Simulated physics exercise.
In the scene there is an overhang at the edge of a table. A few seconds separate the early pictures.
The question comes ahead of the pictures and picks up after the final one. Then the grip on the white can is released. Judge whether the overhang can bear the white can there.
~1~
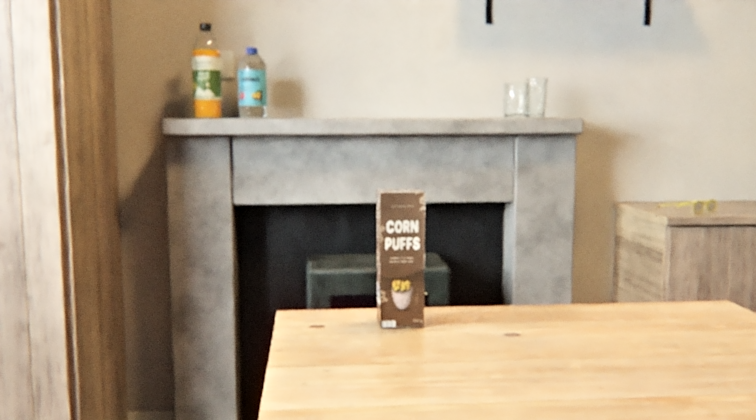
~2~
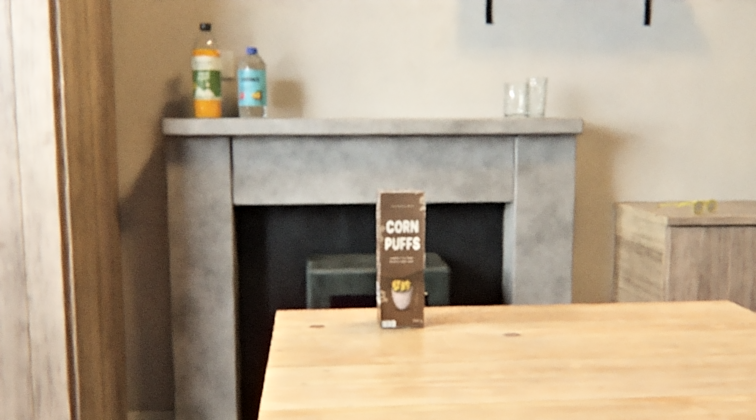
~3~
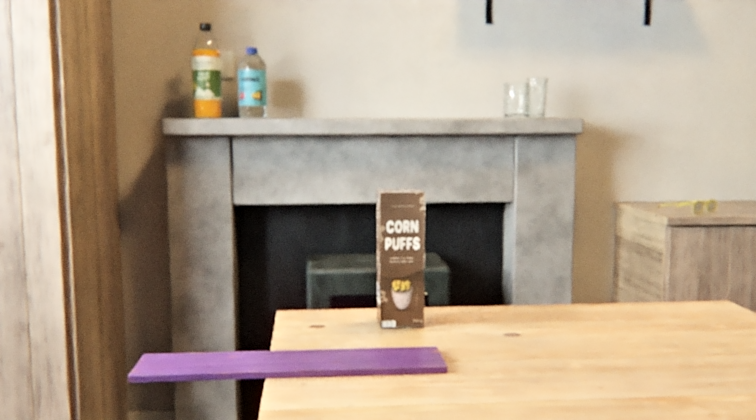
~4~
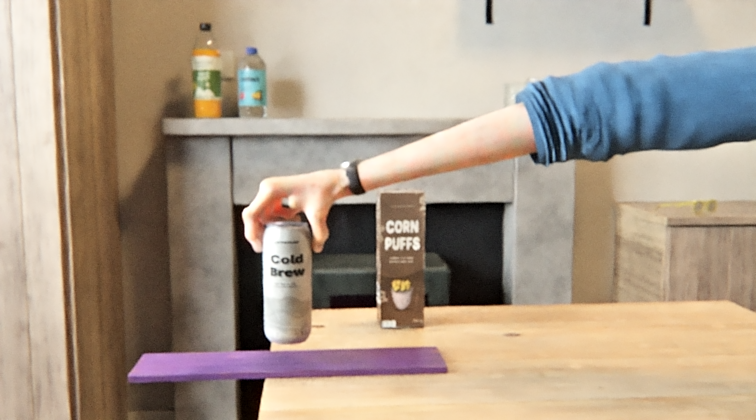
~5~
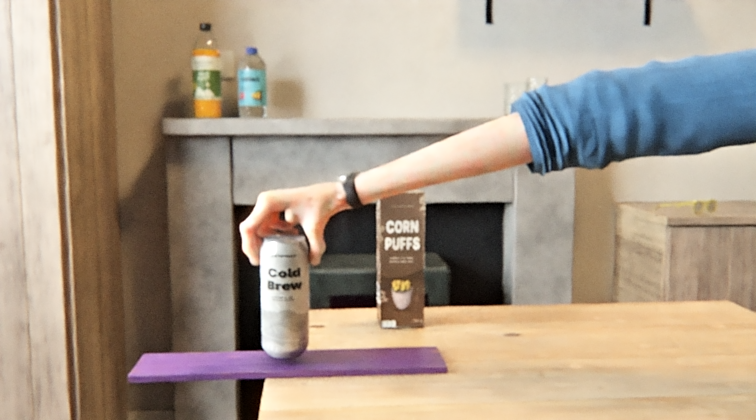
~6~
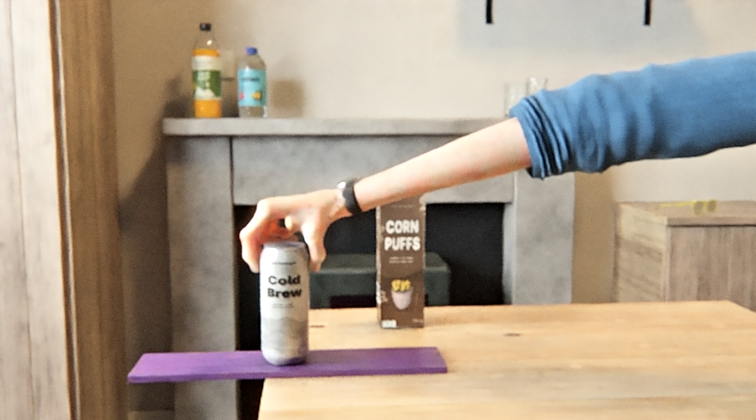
In the end it stays stable on the table.
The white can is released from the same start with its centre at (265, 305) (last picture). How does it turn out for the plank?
Well, it simply stays in place.
Then, 0.30 s on from there, no change.
Then, 0.70 s on from there, white can resting near (285, 303).
In the end, all 3 unmoved. At the end, from the last picture's camera, white can near (285, 303). The plank keeps its balance.
